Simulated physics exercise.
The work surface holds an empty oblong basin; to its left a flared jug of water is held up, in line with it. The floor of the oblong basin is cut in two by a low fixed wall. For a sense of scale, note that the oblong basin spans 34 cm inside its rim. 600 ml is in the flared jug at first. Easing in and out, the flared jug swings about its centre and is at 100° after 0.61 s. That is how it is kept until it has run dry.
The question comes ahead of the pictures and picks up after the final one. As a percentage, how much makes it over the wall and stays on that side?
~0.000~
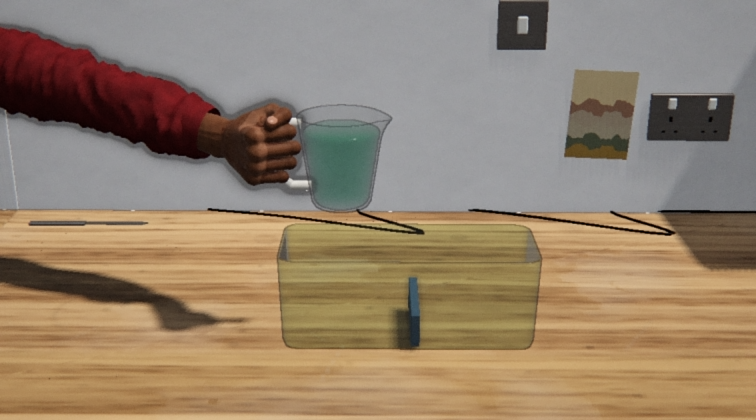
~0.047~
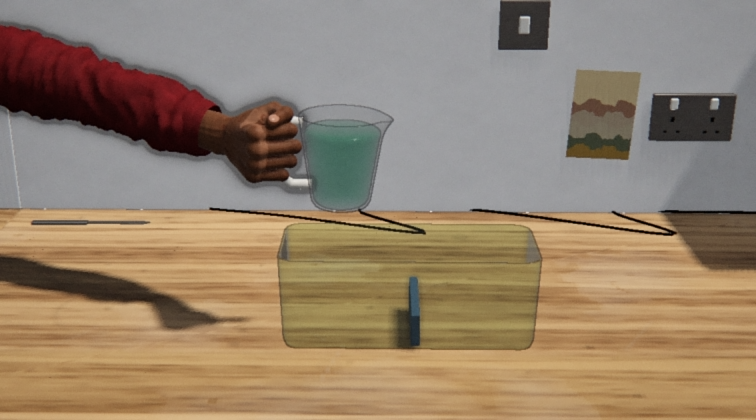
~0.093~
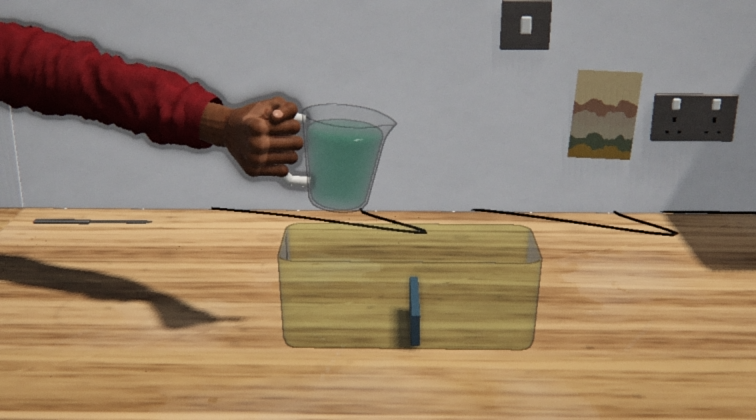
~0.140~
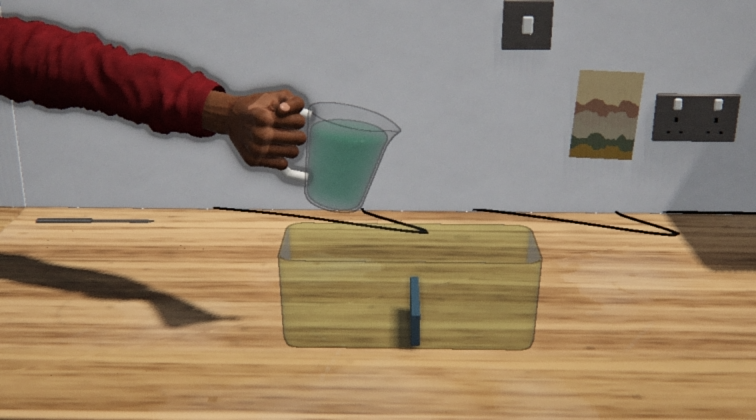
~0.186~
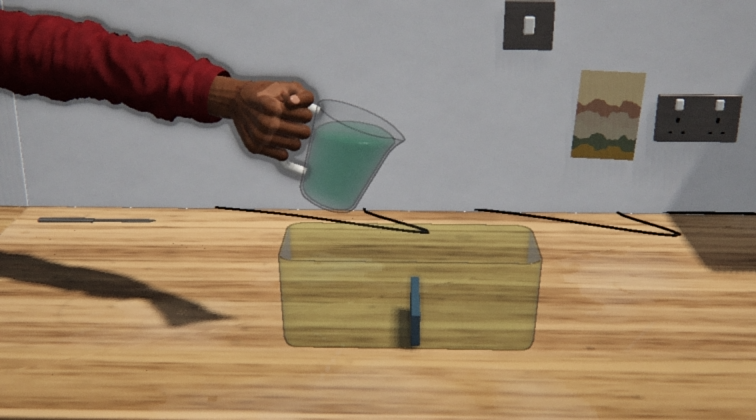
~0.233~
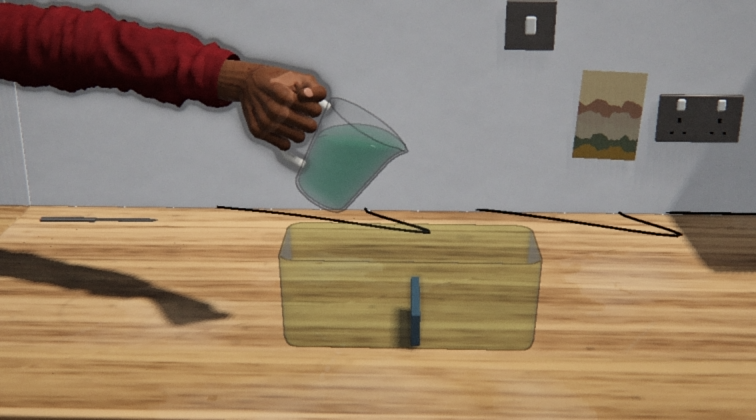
Some 95 per cent makes it over and stays.
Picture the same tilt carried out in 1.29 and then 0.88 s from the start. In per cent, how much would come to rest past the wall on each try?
Roughly 95 per cent the first time and 95 per cent the second.
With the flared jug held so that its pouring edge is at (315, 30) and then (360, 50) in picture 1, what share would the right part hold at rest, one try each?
The first try gives 5 percent and the second 90 percent.
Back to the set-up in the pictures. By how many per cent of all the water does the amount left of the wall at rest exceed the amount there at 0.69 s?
Roughly 1 percent.
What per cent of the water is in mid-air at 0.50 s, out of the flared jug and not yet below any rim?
Estimate: Some 24 % of the total.
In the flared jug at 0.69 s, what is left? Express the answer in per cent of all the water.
Roughly 12 percent remains.
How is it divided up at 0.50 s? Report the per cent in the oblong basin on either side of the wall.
About 0 left, 24 right.
Then, 0.50 s in, the tilt is 92° and 53 per cent is still to pour, 0 is left of the wall and 23 right of it.
Then, 0.69 s in, the tilt is 100° and 13 per cent is still to pour, 3 is left of the wall and 72 right of it.
Then, 0.89 s in, the tilt is 100° and 1 per cent is still to pour, 4 is left of the wall and 92 right of it.
Then, 1.11 s in, the tilt is 100° and 0 per cent is still to pour, 4 is left of the wall and 95 right of it.
Finally, 4 per cent lies left of the wall, 95 right of it and 1 outside.
